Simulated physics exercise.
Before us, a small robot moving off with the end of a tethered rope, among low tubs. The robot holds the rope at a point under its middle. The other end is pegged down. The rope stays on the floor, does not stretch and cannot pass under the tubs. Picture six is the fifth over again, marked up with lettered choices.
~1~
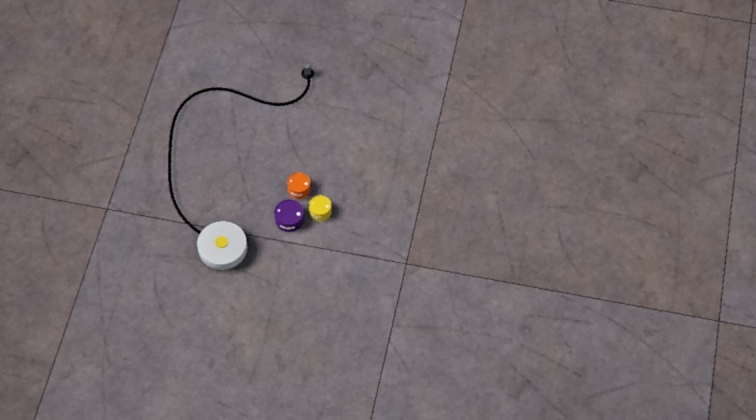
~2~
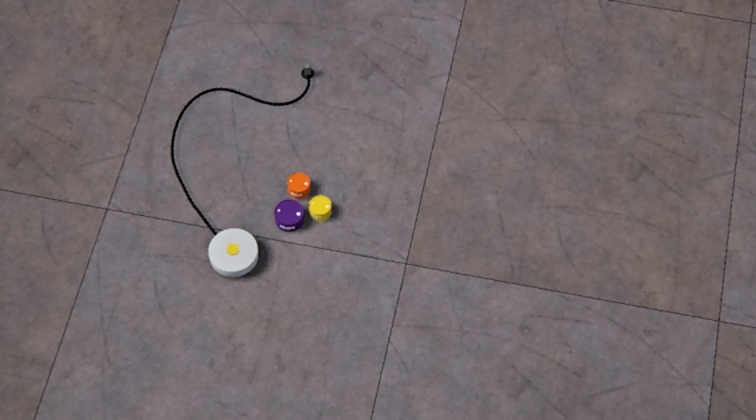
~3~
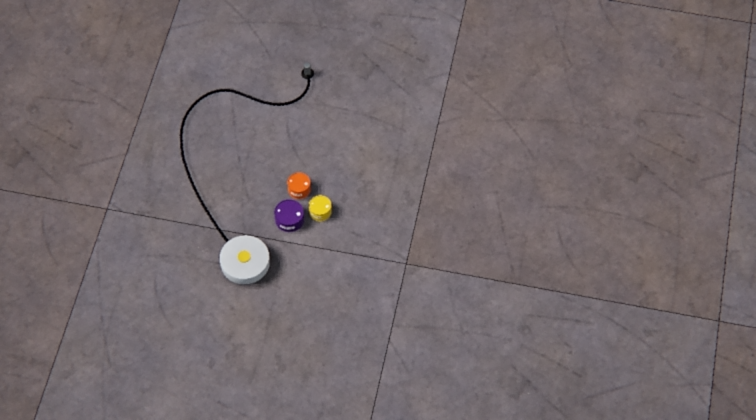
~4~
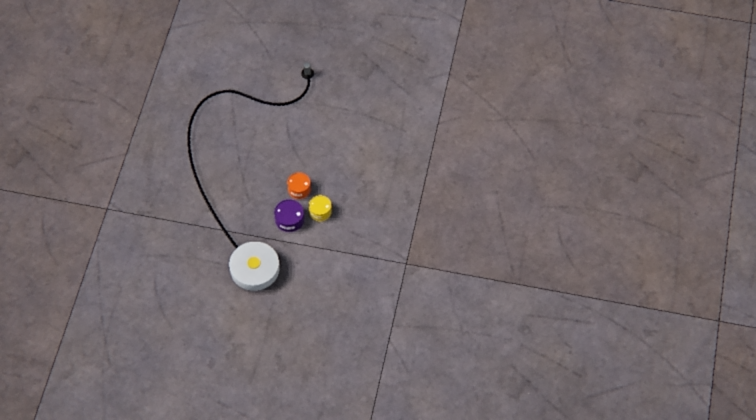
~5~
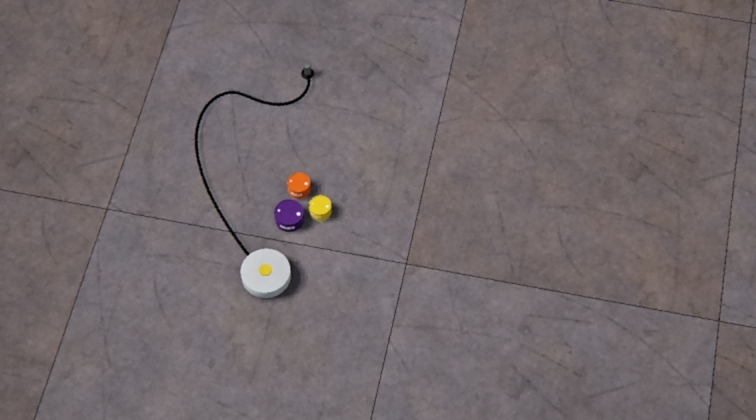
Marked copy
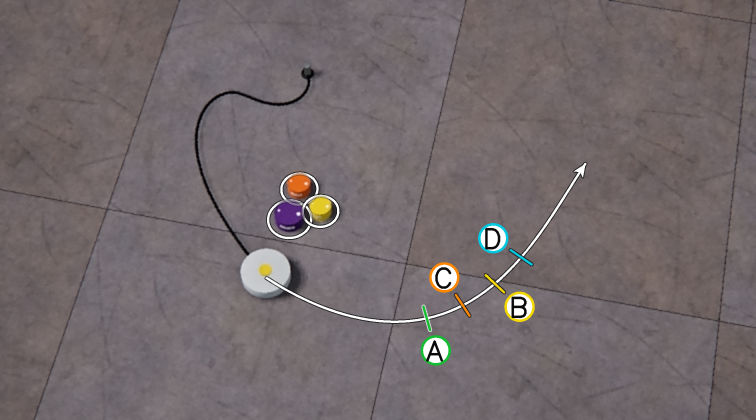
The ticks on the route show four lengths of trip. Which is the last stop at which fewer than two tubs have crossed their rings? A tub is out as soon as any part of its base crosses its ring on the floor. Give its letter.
Stop at A.
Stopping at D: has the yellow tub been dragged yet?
By then, yes.
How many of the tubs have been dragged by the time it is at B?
Three.
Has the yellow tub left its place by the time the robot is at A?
No.
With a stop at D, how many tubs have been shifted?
Three.
On the copy, A at (427, 318); B at (495, 284); C at (463, 305); D at (521, 257); the route from (267, 278) via (465, 305) to (586, 164).
On A. First, robot (316, 301).
Then, robot (375, 317).
Finally, robot (427, 314); purple tub (293, 215); none over the rings.
By contrast, B has three over the rings; C has two over the rings; D has three over the rings.
